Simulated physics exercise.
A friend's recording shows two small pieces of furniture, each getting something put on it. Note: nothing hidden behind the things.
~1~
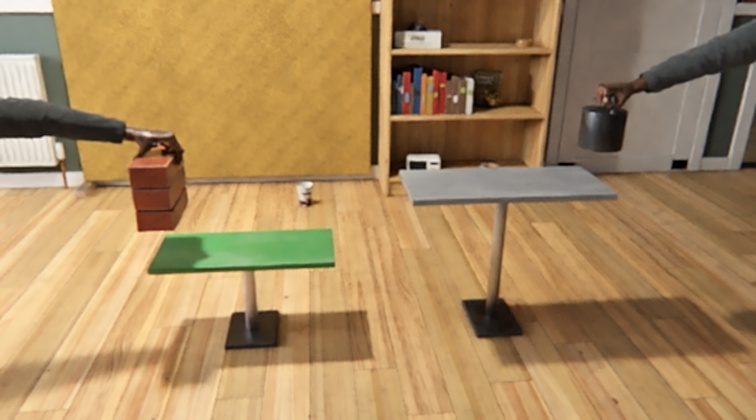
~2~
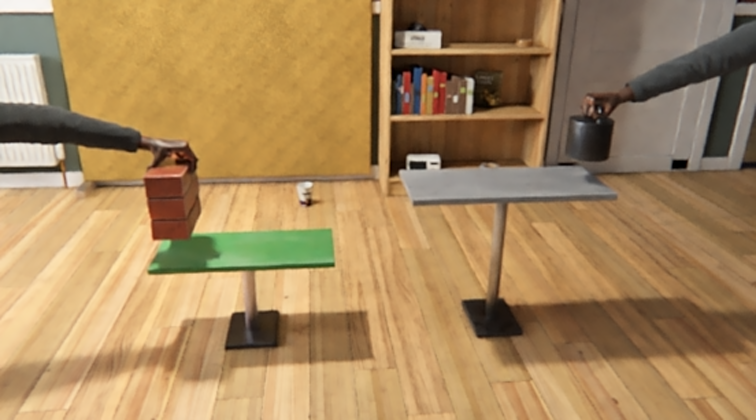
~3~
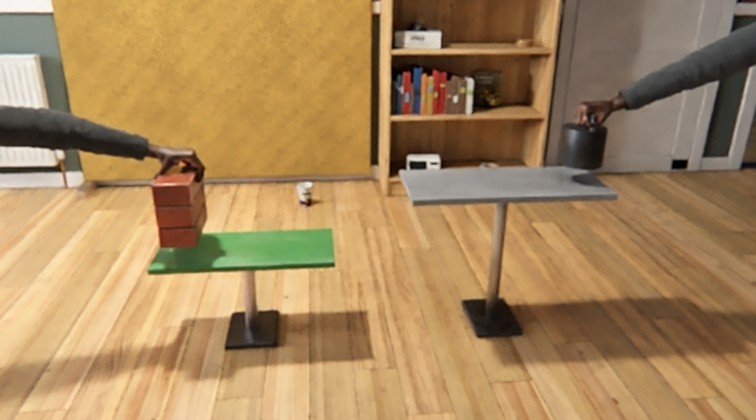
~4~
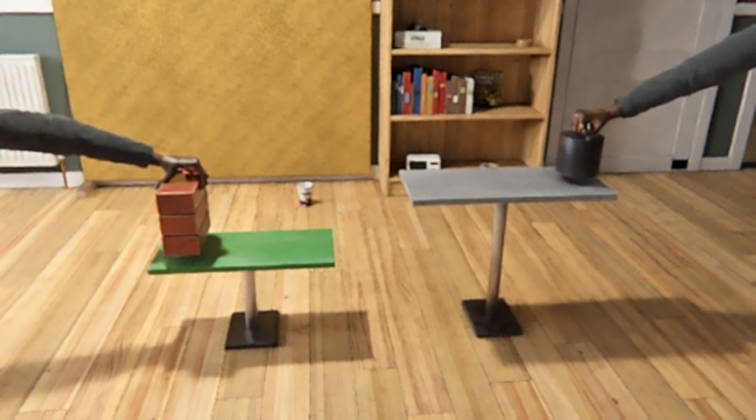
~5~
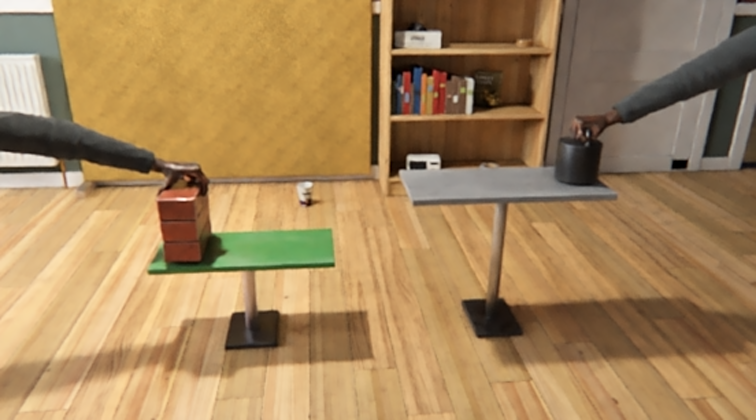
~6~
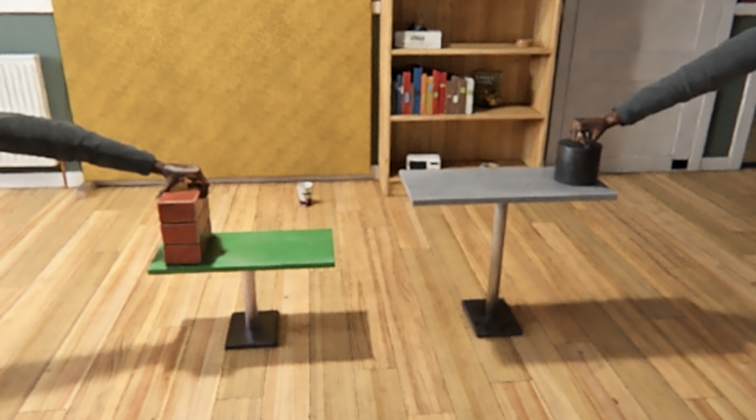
The clip shows one hand lowering a stack of red bricks onto the left end of a green stand while another hand lowers a dark cylindrical object onto the right end of a grey side table, both hands keeping hold.
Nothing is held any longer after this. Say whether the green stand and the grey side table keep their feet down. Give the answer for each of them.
In the end the green stand will fall I'd say, the grey side table will fall I'd say.
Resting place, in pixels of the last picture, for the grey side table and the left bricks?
The grey side table around (629, 240); the left bricks around (34, 328).
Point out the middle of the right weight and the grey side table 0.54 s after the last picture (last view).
In order: (656, 225) and (594, 200).
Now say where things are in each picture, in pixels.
The first picture shows still on the way; green stand (247, 250); grey side table (504, 185); right weight (602, 128).
The second picture shows still on the way; grey side table (504, 185); left bricks (175, 196).
The third picture shows still on the way; green stand (247, 250); right weight (583, 146).
The fourth picture shows still on the way; grey side table (504, 185); left bricks (185, 211).
The fifth picture shows still on the way; green stand (247, 250); right weight (578, 160).
The sixth picture shows in place, still held; green stand (247, 250); grey side table (504, 185); left bricks (186, 219).
Then, 0.54 s on from there, green stand turned 40° from its first pose near (180, 258); grey side table turned 39° from its first pose near (594, 200).
In the end, the green stand overbalances, near (169, 272); the grey side table overbalances, near (629, 240).
